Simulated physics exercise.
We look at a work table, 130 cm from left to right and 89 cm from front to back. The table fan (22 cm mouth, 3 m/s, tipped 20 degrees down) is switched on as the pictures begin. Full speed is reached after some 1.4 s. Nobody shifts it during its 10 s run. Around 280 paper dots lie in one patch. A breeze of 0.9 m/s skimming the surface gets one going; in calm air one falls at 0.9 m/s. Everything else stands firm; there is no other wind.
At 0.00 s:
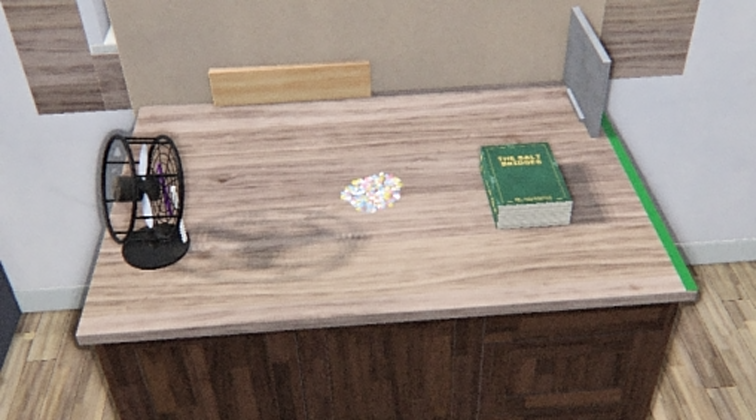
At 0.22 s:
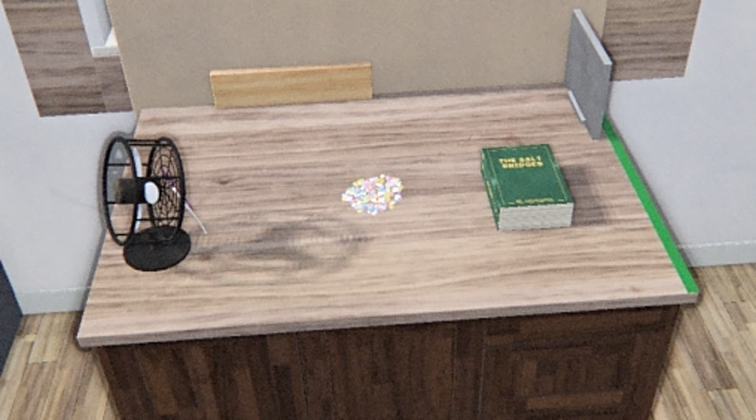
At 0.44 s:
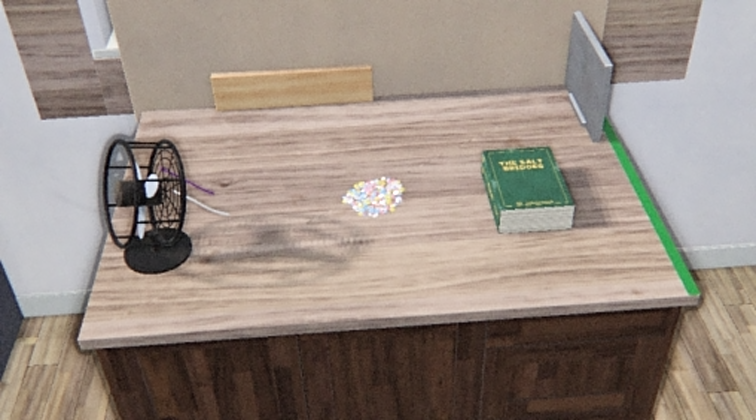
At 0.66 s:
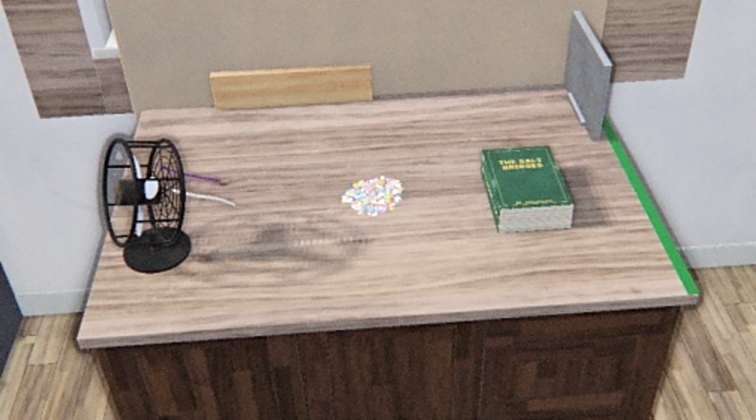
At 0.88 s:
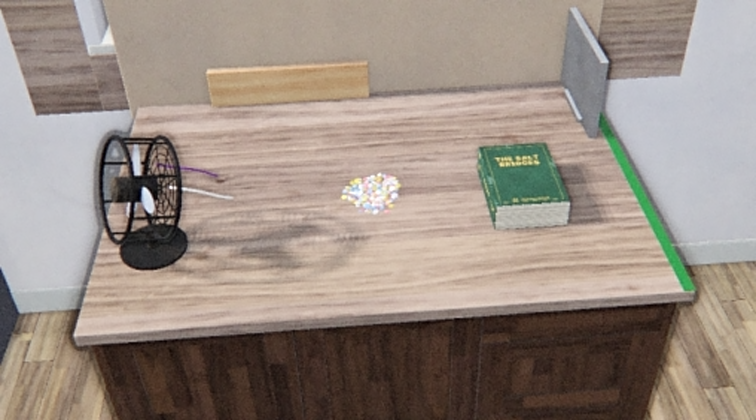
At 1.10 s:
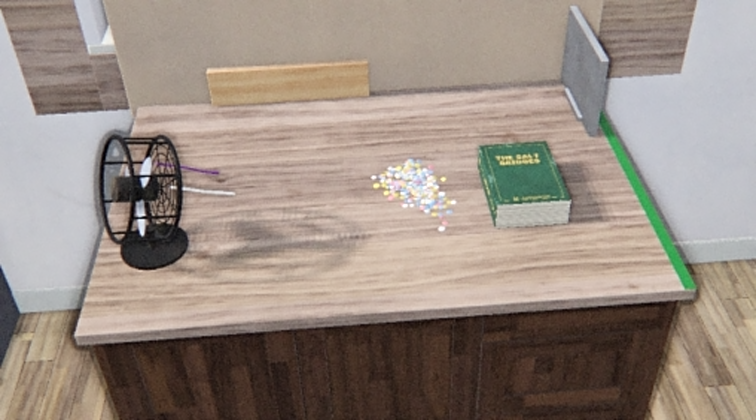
We see a black table fan spinning on a wooden work table, its ribbons lifting and streaming out, while a patch of pastel paper dots lies still, then scatters rightward toward a green book that stays in place.
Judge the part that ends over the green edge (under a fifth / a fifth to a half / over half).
Of the paper dots, above half end over the green edge.
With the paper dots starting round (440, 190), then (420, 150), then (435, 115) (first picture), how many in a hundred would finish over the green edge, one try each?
In that order: 70 %, 15 %, 0 %.
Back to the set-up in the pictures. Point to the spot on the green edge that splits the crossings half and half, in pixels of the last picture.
Near (643, 188).
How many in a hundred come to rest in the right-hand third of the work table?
Near 15 %.
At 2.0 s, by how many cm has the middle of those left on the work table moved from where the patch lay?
About 25 cm.
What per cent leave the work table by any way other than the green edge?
Some 10 per cent.
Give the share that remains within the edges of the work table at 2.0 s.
Some 50 per cent.
After 2.0 s, 71 % are on the move or not yet settled, 49 % are over the green edge; the middle of those still in play is near (519, 164).
After 3.2 s, 32 % are on the move or not yet settled, 62 % are over the green edge; the middle of those still in play is near (576, 160).
After 5.5 s, 14 % are on the move or not yet settled, 75 % are over the green edge; the middle of those still in play is near (553, 83).
After 10.0 s, at the end, 78 % are over the green edge.
